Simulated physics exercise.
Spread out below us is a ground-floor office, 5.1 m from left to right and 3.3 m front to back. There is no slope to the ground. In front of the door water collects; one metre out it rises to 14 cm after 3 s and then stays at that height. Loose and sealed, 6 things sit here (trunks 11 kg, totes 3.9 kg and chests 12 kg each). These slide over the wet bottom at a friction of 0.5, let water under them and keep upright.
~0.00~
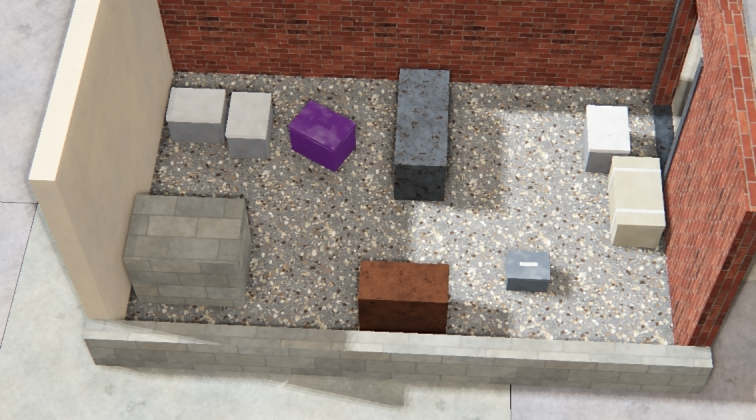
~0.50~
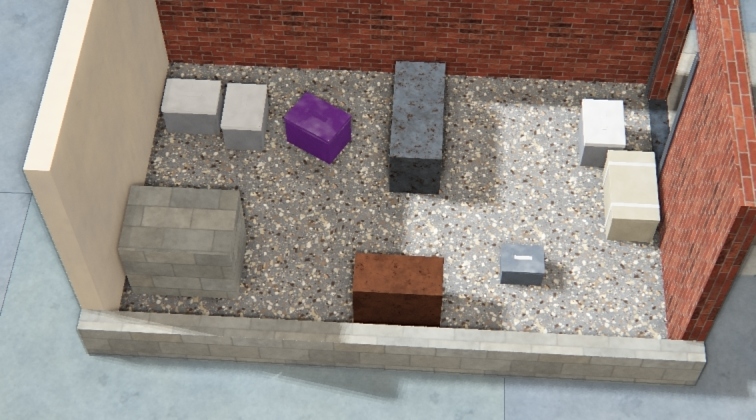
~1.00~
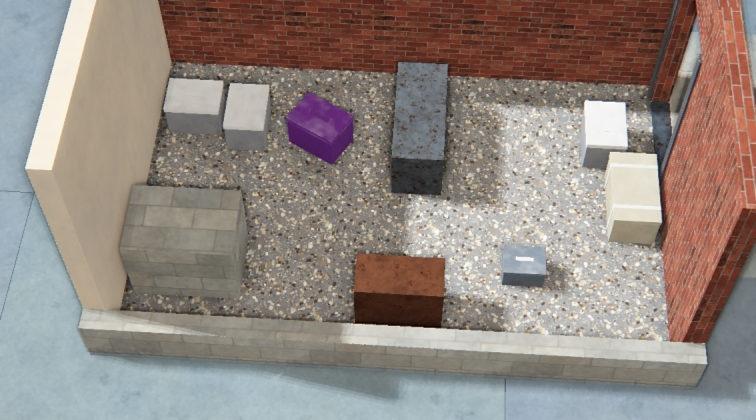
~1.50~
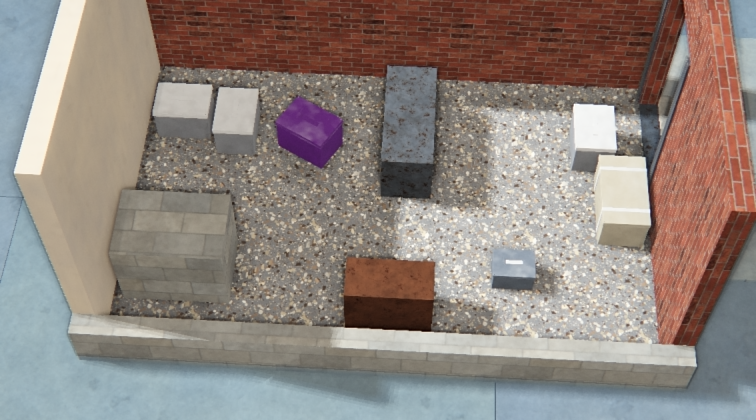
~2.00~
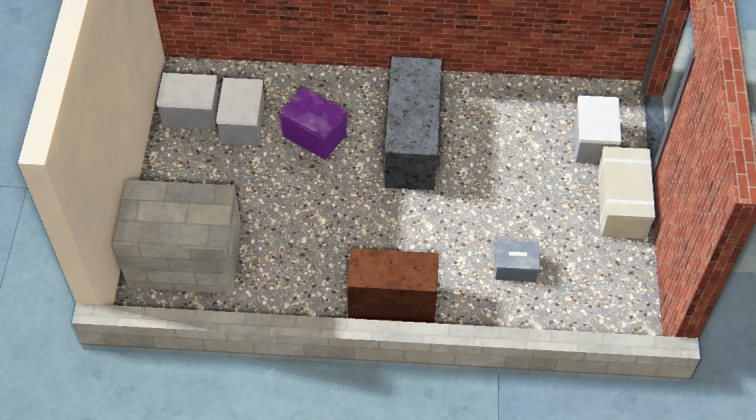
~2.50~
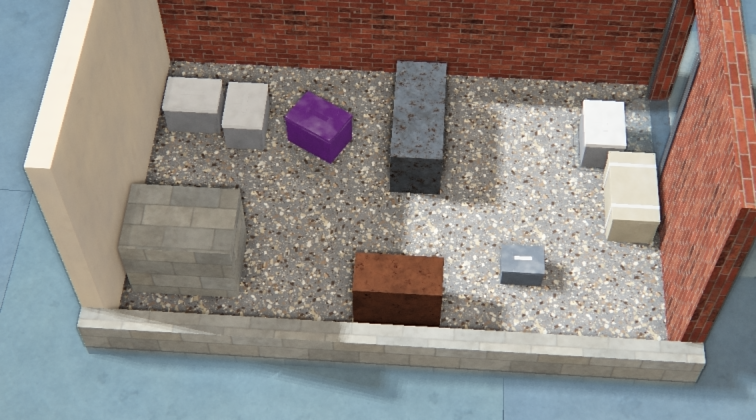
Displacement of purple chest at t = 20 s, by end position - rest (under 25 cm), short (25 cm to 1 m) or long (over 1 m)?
It is pushed a bit.
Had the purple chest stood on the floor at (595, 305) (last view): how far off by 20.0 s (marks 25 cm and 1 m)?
Well, it gets a small push.
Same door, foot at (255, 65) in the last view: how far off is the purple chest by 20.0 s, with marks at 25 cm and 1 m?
With that change, the purple chest travels a long distance.
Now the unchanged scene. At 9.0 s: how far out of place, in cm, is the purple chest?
Around 0 cm from the start by that time.
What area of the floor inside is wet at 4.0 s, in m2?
My estimate is roughly 2.5 m2.
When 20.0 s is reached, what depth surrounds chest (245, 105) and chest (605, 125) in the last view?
Around 10 cm and 10 cm.
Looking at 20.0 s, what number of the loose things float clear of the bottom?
It comes to 6.
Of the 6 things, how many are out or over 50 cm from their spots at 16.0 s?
Count then: 5.
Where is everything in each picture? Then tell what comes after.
The first frame shows the purple chest at (322, 124) rests on the ground; water covers 0.0 m2; 0 of 6 have shifted.
The second frame shows the purple chest at (318, 116), on the bottom; 0.0 m2 under water; 0 of 6 have shifted.
The third frame shows the purple chest at (320, 117), on the bottom; water covers 0.0 m2; 0 of 6 have shifted.
The fourth frame shows the purple chest at (309, 121) rests on the ground; 0.0 m2 under water; 0 of 6 have shifted.
The fifth frame shows the purple chest at (313, 112), on the bottom; water covers 0.0 m2; 0 of 6 have shifted.
The sixth frame shows the purple chest at (319, 116), on the bottom; water covers 0.3 m2; 0 of 6 have shifted.
After 4.0 s the purple chest is near (319, 116), 0.0 m from its start, aground; 0 afloat.
After 9.0 s the purple chest is near (319, 116), 0.0 m from its start, aground; 0 afloat.
After 16.0 s the purple chest is near (322, 114), 0.0 m from its start, aground; 5 afloat.
After 20.0 s the purple chest is near (365, 94), 0.5 m from its start, afloat; 6 afloat.
